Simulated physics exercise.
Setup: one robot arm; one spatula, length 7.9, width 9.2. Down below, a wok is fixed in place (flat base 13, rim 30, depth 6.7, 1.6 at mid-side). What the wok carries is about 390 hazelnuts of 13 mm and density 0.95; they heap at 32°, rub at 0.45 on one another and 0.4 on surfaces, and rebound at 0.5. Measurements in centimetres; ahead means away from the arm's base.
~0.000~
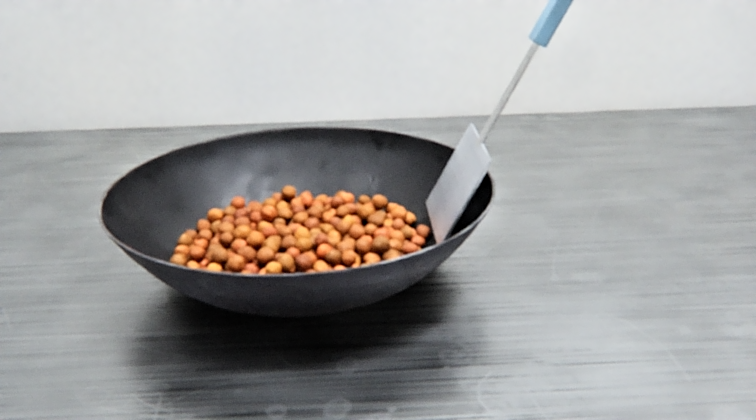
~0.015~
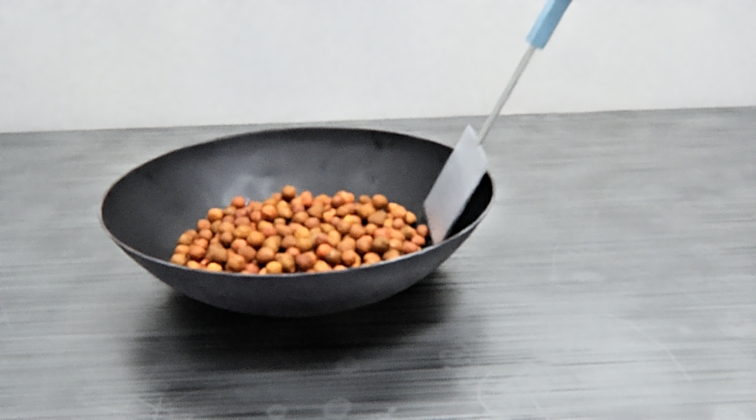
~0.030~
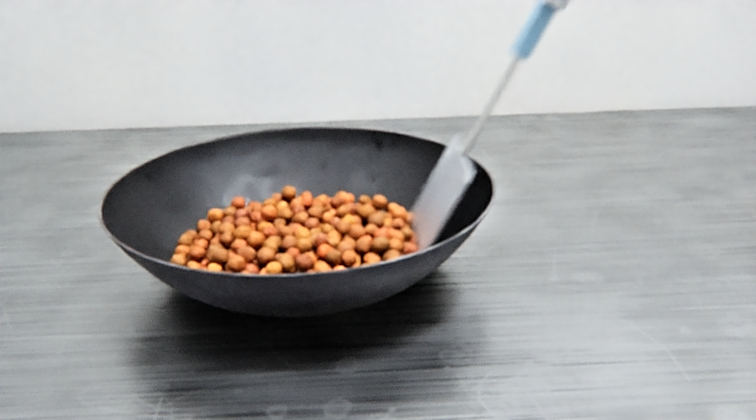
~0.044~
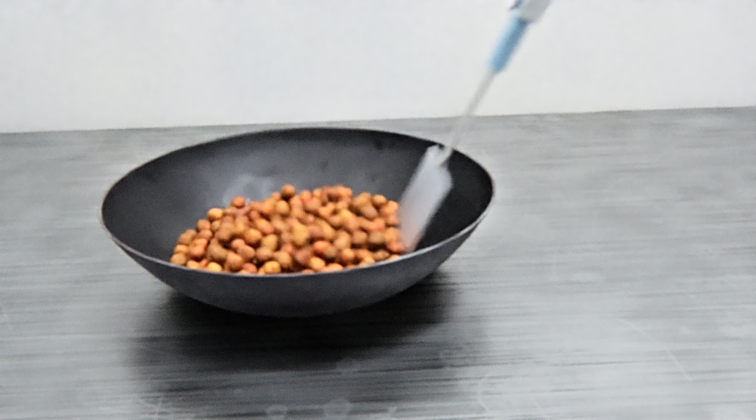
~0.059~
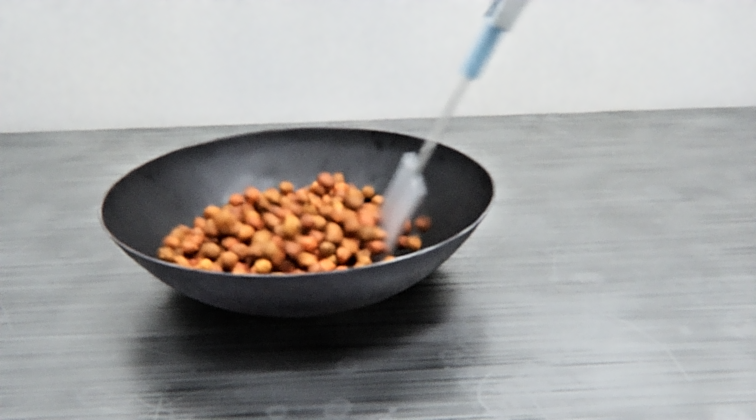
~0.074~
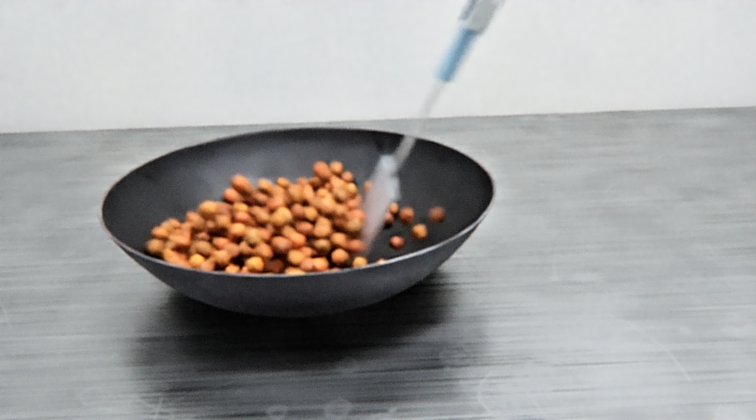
A grey, streaked flat surface in front of a plain whitish wall is seen from slightly above by a still camera. A wide black wok holds a heap of small round orange-brown balls, with a grey spatula on a light blue handle leaning inside its right edge. The spatula, at first nearly still, sweeps left through the wok, pushing the heap leftward and upward while a few balls scatter behind its blade.
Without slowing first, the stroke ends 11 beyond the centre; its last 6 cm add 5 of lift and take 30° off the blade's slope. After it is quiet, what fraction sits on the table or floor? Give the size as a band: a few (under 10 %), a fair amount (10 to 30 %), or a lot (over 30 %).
A lot, over 30 %.
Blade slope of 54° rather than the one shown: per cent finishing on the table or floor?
Some 40 in a hundred.
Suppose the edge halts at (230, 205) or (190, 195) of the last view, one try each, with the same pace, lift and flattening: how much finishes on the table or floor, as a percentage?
I'd say roughly 15 per cent, then roughly 30 per cent.
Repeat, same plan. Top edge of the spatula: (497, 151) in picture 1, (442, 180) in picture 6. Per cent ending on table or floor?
Roughly 25 percent ends up there.
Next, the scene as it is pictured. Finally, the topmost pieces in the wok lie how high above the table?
It reaches roughly 4.5 cm.
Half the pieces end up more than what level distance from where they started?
Somewhere near 7 centimetres, I reckon.
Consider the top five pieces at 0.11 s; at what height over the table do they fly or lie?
I'd say close to 8 cm on average.
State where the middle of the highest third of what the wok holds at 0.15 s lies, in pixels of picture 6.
Centre: Approx. (215, 206) in the last view.
After 0.11 s, sloping 62°, highest piece 9 above the table; 388 in the wok, 2 on the blade or in flight.
After 0.15 s, sloping 56°, highest piece 11 above the table; 388 in the wok, 2 on the blade or in flight.
After 0.36 s, sloping 32°, highest piece 30 above the table; 231 in the wok, 21 on the table or floor, 138 on the blade or in flight.
After 1.41 s, sloping 32°, highest piece 4 above the table; 231 in the wok, 159 on the table or floor.
In the end, 231 in the wok, 159 on the table or floor. That is 41 % on the table or floor.
